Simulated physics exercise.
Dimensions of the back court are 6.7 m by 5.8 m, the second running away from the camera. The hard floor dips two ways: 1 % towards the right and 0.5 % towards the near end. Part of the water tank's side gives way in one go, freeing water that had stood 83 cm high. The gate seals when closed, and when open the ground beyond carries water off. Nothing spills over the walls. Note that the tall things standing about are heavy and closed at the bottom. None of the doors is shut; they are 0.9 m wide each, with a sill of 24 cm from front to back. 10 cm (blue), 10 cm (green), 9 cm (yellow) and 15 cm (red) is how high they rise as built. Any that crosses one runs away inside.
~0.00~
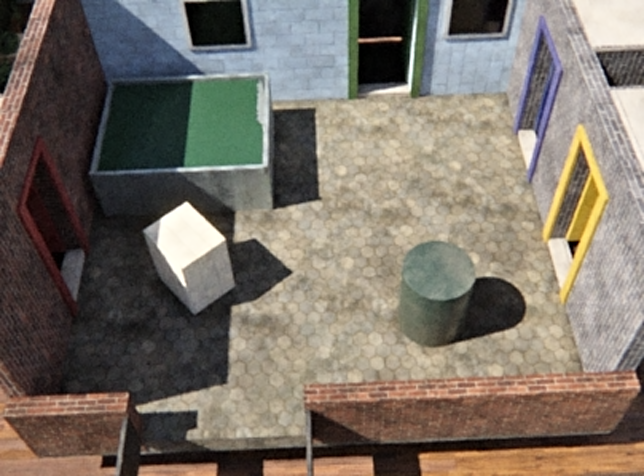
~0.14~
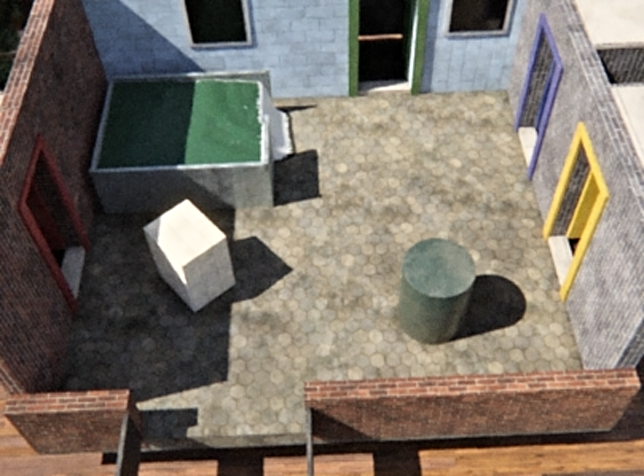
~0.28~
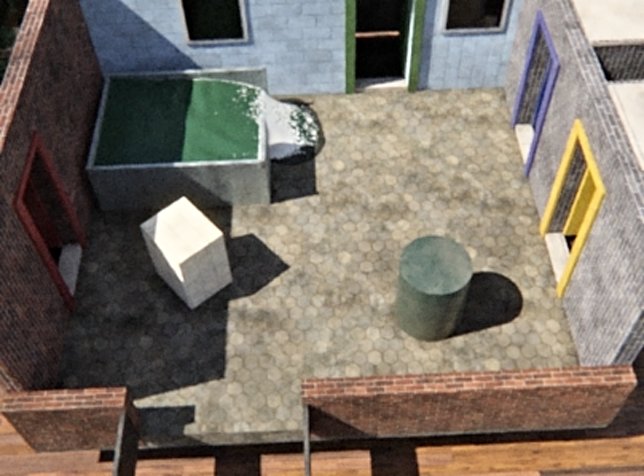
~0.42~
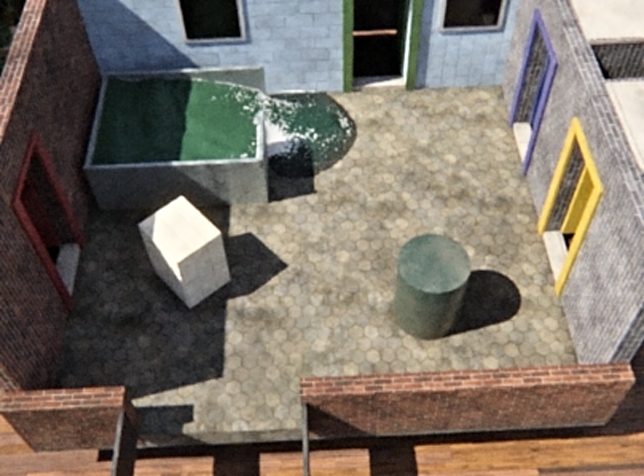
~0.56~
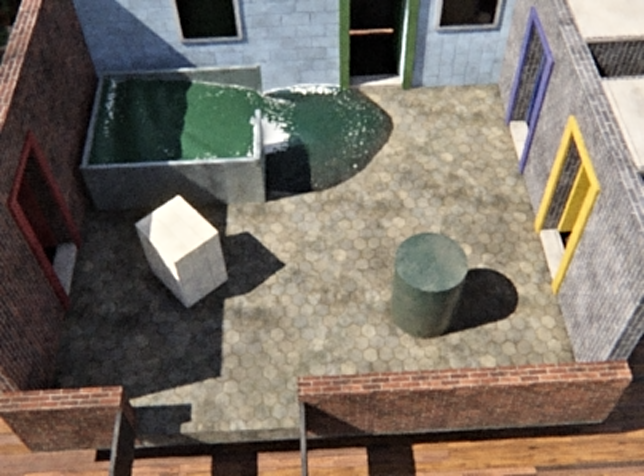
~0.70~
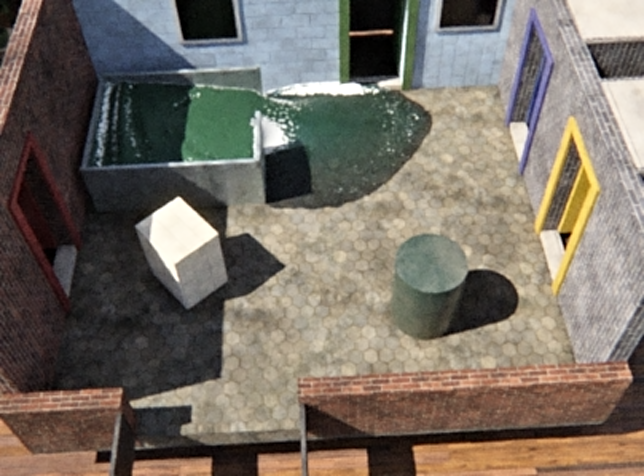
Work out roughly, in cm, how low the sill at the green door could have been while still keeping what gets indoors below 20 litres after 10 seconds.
No lower than about 16 cm.
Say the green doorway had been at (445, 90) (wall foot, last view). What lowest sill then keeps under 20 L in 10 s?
About 26 cm.
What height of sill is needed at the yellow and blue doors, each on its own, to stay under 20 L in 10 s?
You'd want about 10.5 centimetres at yellow and about 34 centimetres at blue.
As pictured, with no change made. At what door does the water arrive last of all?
The red one.
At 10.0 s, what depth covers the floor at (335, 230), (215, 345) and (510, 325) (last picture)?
In that order: 3, 6 and 16 cm.
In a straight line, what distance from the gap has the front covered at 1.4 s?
Around 4.2 m out.
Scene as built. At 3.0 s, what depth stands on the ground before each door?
Depths in cm - blue: 34, green: 15, yellow: 15, red: 0.
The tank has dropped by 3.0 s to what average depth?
I'd put it at some 41 centimetres on average.
After 1.4 s water covers 35 % of the floor, deepest (50 cm) near (496, 86); 19 cm at the green door, 9 litres in over its 10 cm sill.
After 3.0 s water covers 45 % of the floor, deepest (41 cm) near (503, 108); 15 cm at the green door, 55 litres in over its 10 cm sill.
After 10.0 s water covers 100 % of the floor, deepest (18 cm) near (570, 396); 5 cm at the green door, 73 litres in over its 10 cm sill.
At the green door as built, the water arrived by 0.7 s and peaked near 20 cm at 1.2 s.
Run again over the same 10 s with other heights there, 33 litres in over 14 cm, 9 litres over 19 cm. The limit of 20 litres is kept from about 16 cm up.
